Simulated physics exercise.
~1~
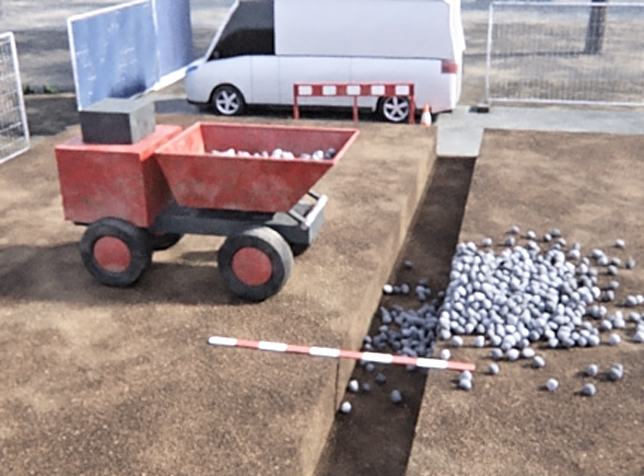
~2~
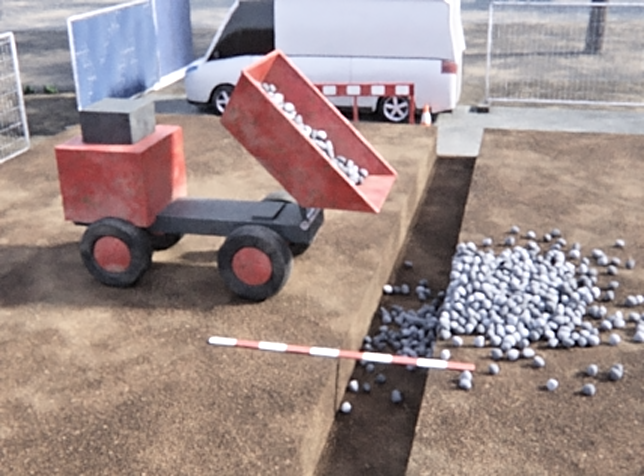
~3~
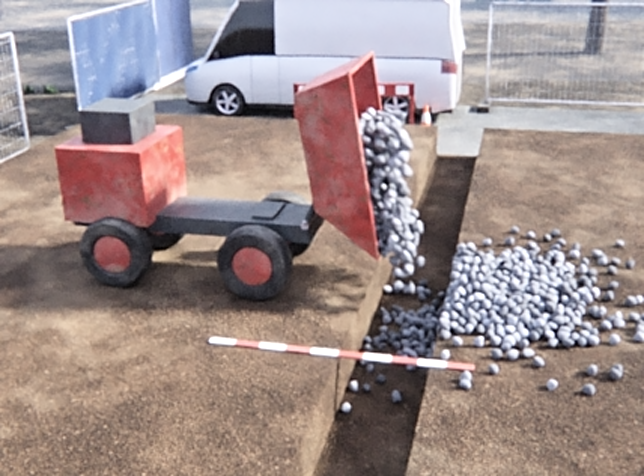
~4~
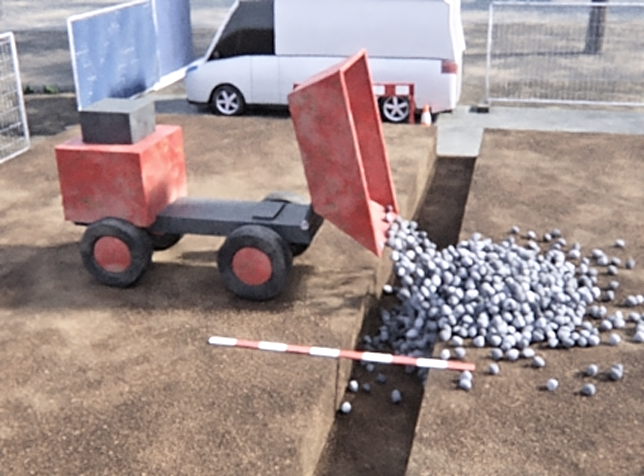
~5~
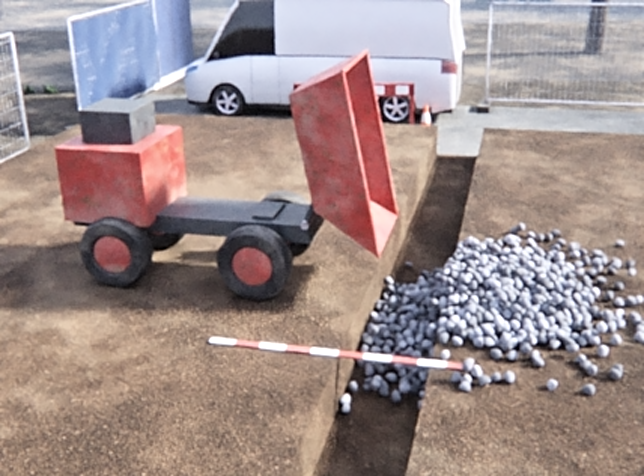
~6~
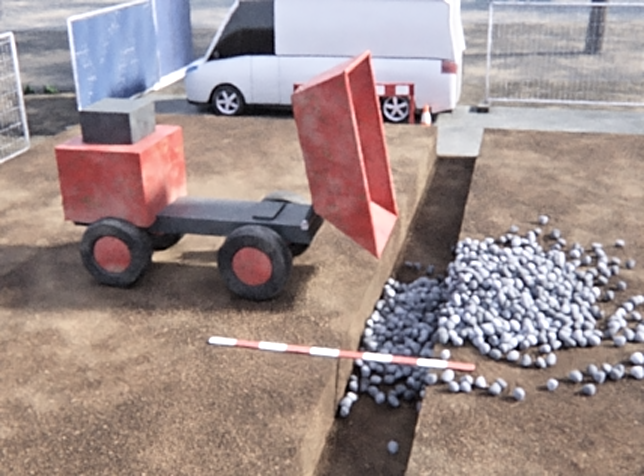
A red dumper tips its load of grey stones, which spread into and past the trench.
